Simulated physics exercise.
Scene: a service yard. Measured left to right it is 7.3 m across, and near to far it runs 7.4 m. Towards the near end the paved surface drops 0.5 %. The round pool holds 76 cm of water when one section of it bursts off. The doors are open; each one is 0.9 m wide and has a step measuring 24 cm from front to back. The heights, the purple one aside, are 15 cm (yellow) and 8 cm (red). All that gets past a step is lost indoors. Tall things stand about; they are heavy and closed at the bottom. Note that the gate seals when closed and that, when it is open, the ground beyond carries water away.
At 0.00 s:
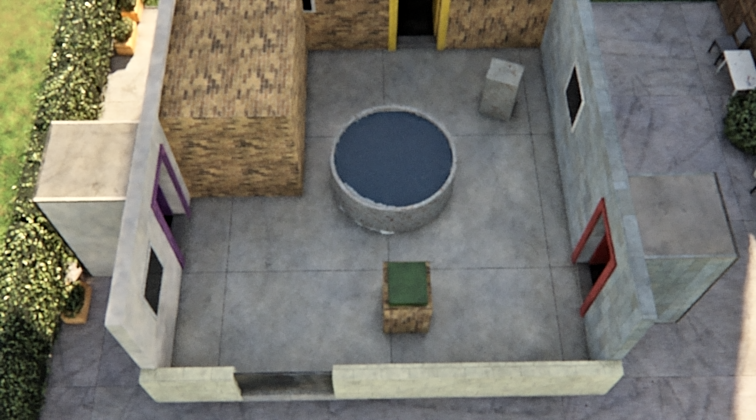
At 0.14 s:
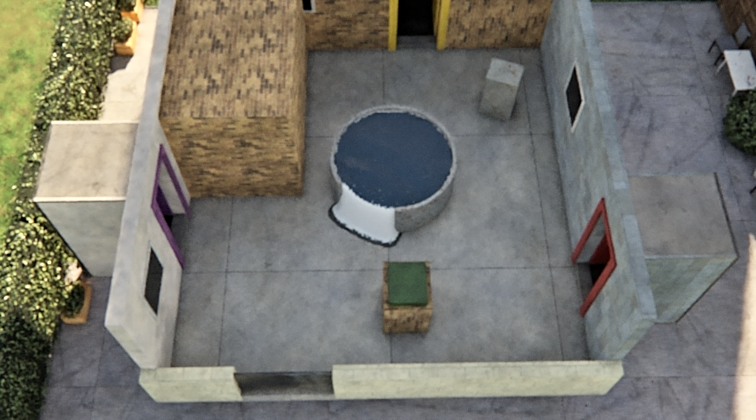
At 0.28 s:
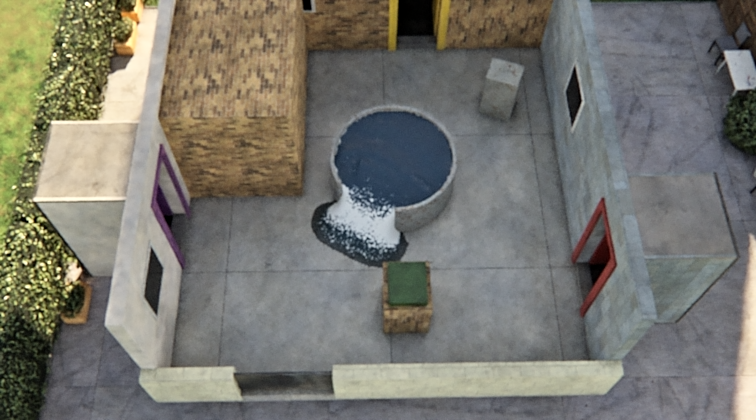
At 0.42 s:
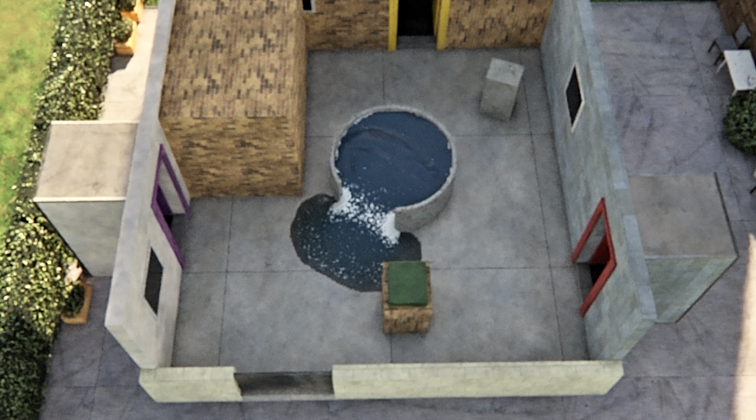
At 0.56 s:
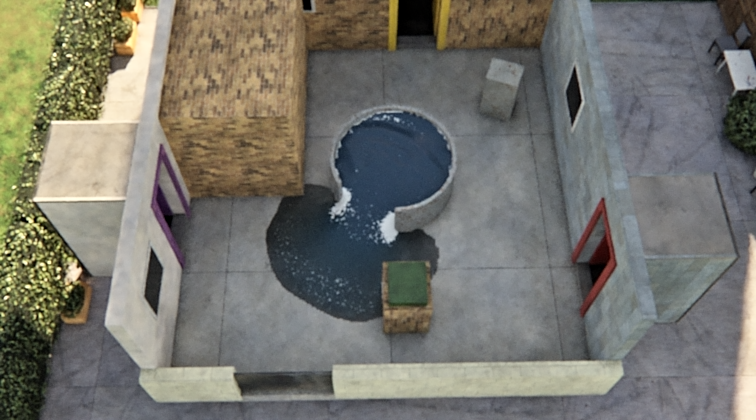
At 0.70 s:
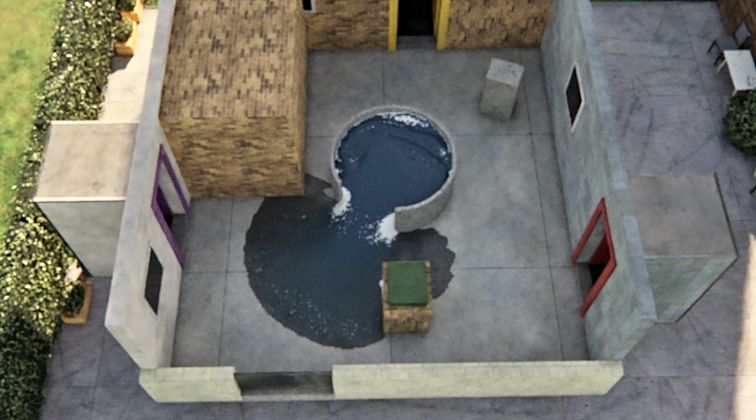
Water bursting from the near side of a round pool, foaming through the gap and spreading darkly across a walled grey yard.
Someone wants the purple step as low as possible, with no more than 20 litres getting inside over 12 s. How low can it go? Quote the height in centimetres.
Around 16 cm would do.
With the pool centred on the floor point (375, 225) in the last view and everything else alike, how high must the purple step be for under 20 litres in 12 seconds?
I'd put it at close to 17 cm.
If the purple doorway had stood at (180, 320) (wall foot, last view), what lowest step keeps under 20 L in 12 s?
Around 26 cm would do it.
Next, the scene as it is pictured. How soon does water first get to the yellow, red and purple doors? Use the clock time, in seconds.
Front log: Yellow = 11.0 s, red = 2.6 s, purple = 1.3 s.
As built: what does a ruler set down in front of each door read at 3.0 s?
The yellow door has 0 cm, the red door 6 cm and the purple door 10 cm.
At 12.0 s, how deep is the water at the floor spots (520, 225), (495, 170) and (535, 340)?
Some 8, 4 and 9 cm.
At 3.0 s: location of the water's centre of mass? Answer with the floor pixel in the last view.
Centre estimate: (329, 262) px, approximately.
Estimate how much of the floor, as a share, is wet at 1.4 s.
About 35 per cent.
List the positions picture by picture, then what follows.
The round pool at (393, 158) is whole and still, 76 cm deep; the purple door at (173, 213) is dry, in the first picture.
Water pours out at (364, 216) and has run 0.3 m, to (383, 242); about 9 cm deep outside, 76 cm at the back, in the second picture.
The front is at (323, 237), 0.7 m from the gap at (364, 217); 1.1 m2 of floor is wet, 76 cm left at the back, in the third picture.
The front is at (361, 286), 1.3 m from the gap at (364, 218); 2.6 m2 of floor is wet, 76 cm left at the back, in the fourth picture.
The front is at (335, 311), 1.9 m from the gap at (364, 218); 4.8 m2 of floor is wet, 73 cm left at the back, in the fifth picture.
Water pours out at (364, 218) and has run 2.4 m, to (324, 340); about 5 cm deep outside, 66 cm at the back; the purple door at (173, 213), 3.4 m from the gap, is still 1.3 m from the nearest water, in the sixth picture.
After 1.4 s water covers 35 % of the floor, deepest (34 cm) near (367, 231); 4 cm at the purple door, 0 litres in over its 21 cm step.
After 3.0 s water covers 50 % of the floor, deepest (36 cm) near (180, 383); 10 cm at the purple door, 0 litres in over its 21 cm step.
After 12.0 s water covers 95 % of the floor, deepest (11 cm) near (388, 283); 10 cm at the purple door, 3 litres in over its 21 cm step.
At the purple door as built, the water arrived by 1.3 s and peaked near 23 cm at 5.4 s.
With a step of 14 cm, 35 litres would have come in within the 12 s; with 19 cm, 8 litres. So under 20 litres takes about 16 cm.
